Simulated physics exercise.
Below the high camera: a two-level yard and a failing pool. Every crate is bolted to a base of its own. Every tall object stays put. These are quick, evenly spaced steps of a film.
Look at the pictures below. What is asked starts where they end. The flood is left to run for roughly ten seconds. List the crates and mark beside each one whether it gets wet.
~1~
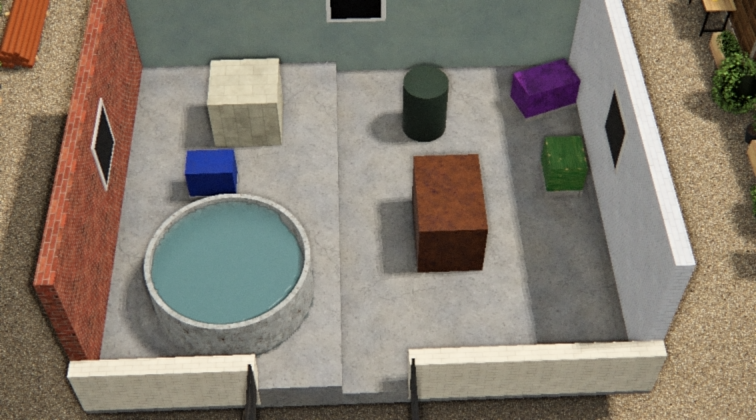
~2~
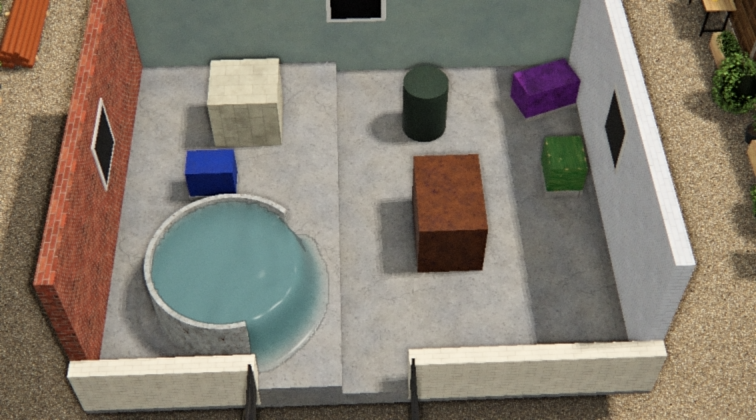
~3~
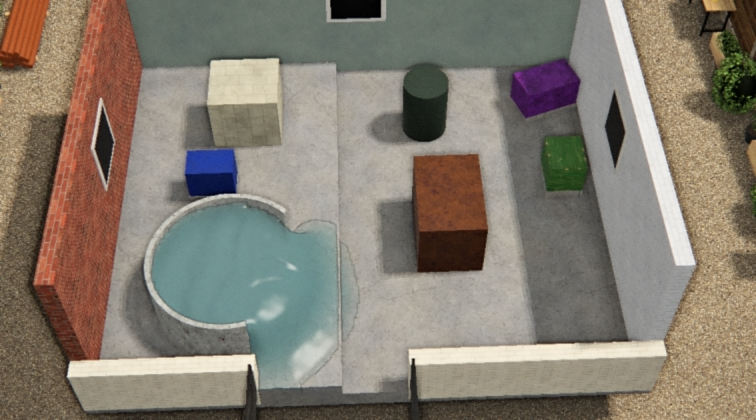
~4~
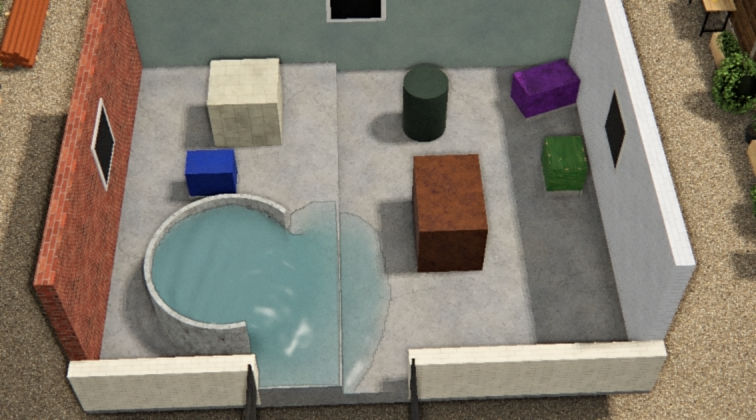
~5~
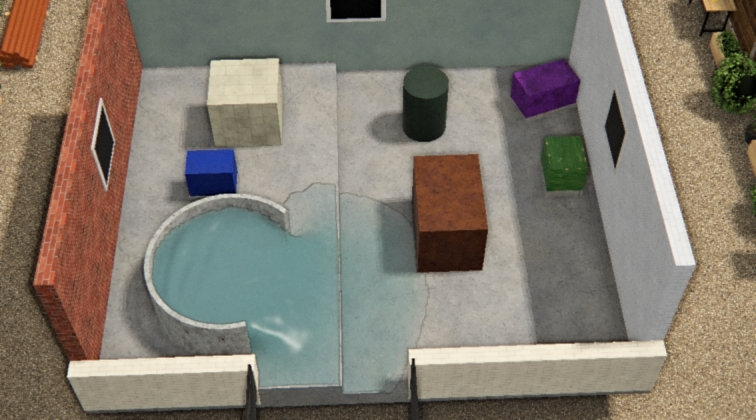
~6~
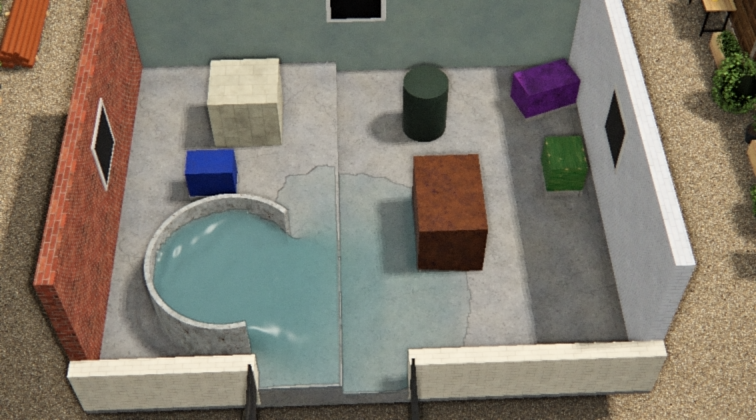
Green crate - gets wet; purple crate - gets wet; blue crate - stays dry.
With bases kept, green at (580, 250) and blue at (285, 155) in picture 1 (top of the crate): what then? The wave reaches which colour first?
Answer: The one in blue.
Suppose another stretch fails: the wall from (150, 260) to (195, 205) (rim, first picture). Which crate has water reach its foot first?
The blue one.
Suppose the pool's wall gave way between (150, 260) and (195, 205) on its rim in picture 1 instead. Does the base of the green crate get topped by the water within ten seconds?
As for green crate, it stays clear.
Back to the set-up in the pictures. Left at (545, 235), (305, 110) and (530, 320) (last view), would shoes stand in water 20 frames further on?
Point one sodden, point two left clear, point three sodden.
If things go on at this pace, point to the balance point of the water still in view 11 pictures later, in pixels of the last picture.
Close to (389, 291).
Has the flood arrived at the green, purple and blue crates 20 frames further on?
Green wet, purple wet, blue dry.
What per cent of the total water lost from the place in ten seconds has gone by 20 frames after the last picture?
It works out at roughly 75 per cent.
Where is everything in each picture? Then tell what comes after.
In the first picture, the pool at (228, 261) is whole and still.
In the second picture, water pours out at (305, 294) and has run to a hidden place.
In the third picture, the front is at (332, 227), out from the gap at (305, 297).
In the fourth picture, the front is at (359, 222), out from the gap at (305, 299).
In the fifth picture, the front is at (381, 207), out from the gap at (305, 299).
In the sixth picture, the front is at a hidden place, out from the gap at (305, 299).
A moment on, water covers 35 % of the floor; the green crate not reached, the purple crate not reached, the blue crate not reached.
Next, water covers 45 % of the floor; the green crate not reached, the purple crate water round its plinth, the blue crate not reached.
Then, water covers 55 % of the floor; the green crate water round its plinth, the purple crate water round its plinth, the blue crate not reached.
Later, water covers 65 % of the floor; the green crate water round its plinth, the purple crate water round its plinth, the blue crate not reached.
In the end, water covers 65 % of the floor; the green crate was topped, the purple crate was topped, the blue crate stayed above the water.
